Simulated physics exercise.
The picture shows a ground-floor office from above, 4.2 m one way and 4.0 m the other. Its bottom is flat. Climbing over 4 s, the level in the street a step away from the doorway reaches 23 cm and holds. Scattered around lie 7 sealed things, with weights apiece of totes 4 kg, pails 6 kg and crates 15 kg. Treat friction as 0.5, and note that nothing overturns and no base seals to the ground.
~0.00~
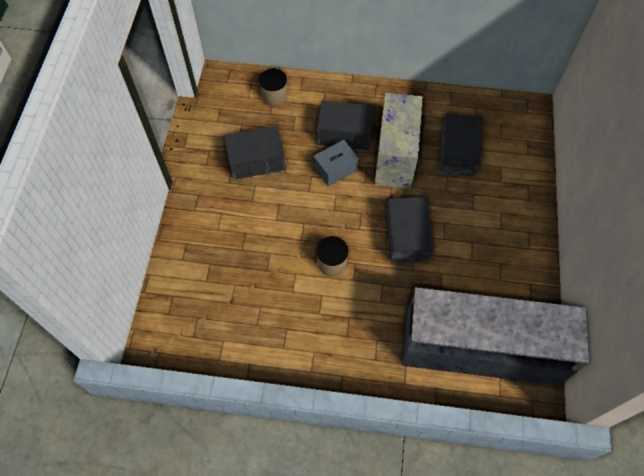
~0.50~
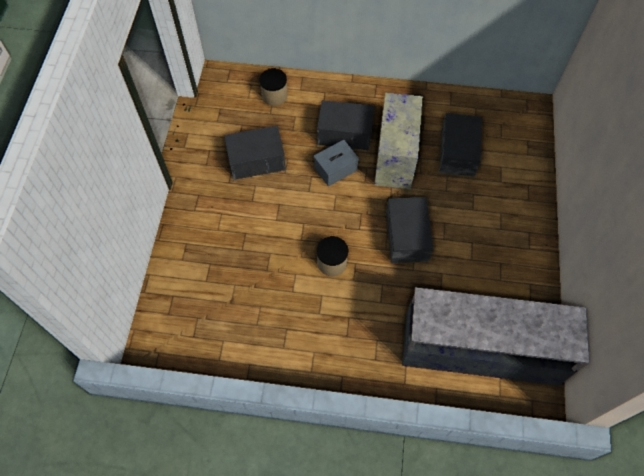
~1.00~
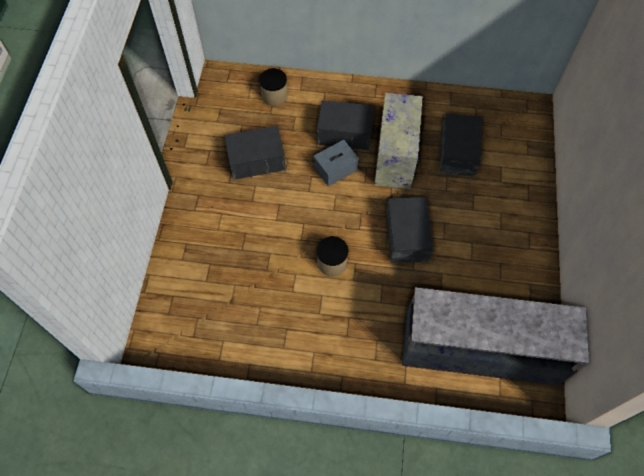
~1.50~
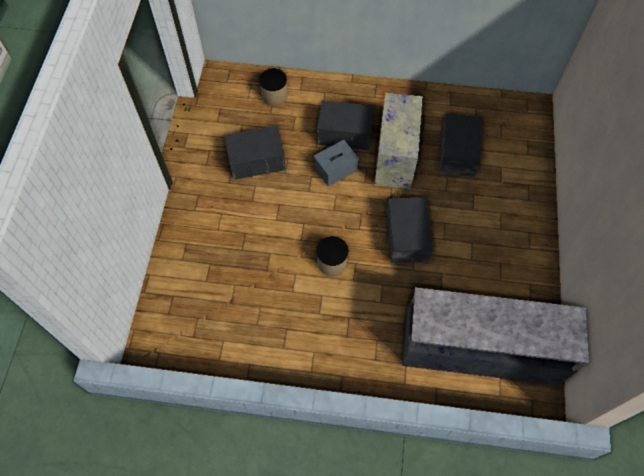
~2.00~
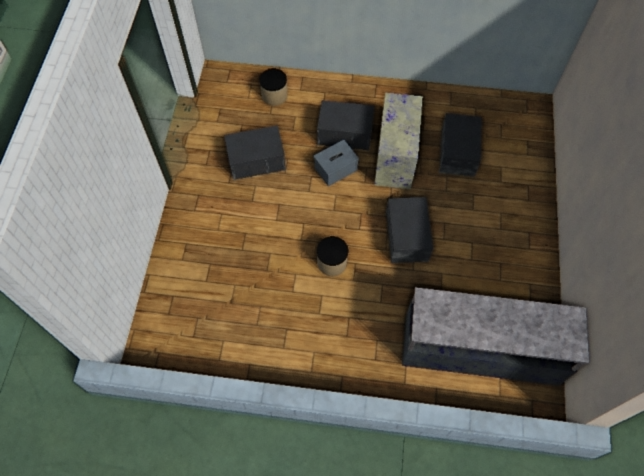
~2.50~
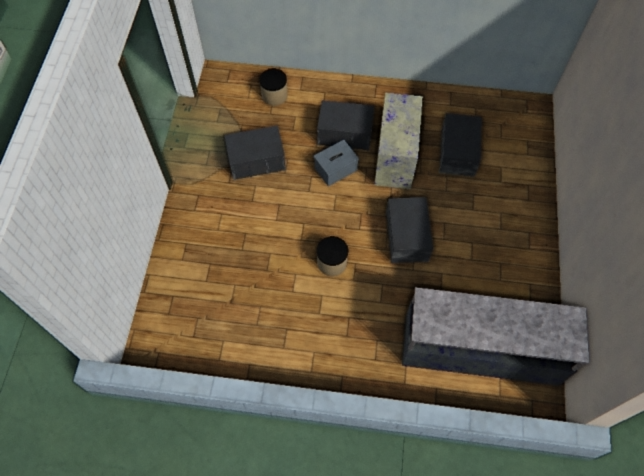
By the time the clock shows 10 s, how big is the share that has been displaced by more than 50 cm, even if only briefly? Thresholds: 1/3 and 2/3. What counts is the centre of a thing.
It reaches the top third.
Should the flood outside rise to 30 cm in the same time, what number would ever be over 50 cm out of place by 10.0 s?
Then the count would be 6.
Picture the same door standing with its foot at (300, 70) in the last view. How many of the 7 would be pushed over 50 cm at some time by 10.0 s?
So the tally would be 5.
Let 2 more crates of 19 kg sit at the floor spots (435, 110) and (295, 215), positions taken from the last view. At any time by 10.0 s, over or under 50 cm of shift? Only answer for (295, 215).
Result: Exceeded.
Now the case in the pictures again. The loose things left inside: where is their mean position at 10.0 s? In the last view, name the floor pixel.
The average lands around (456, 218).
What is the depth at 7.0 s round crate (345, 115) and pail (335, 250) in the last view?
Roughly 11 and 5 cm.
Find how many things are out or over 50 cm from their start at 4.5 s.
By my reckoning, 1.
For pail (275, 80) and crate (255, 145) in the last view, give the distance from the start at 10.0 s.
250 cm and 300 cm respectively.
After 3.5 s 0 of 7 are over 50 cm from their spots; 0 afloat.
After 4.5 s 1 of 7 are over 50 cm from their spots; 0 afloat.
After 7.0 s 5 of 7 are over 50 cm from their spots; 1 afloat.
After 10.0 s 6 of 7 are over 50 cm from their spots, and 6 have been at some point; 6 afloat.
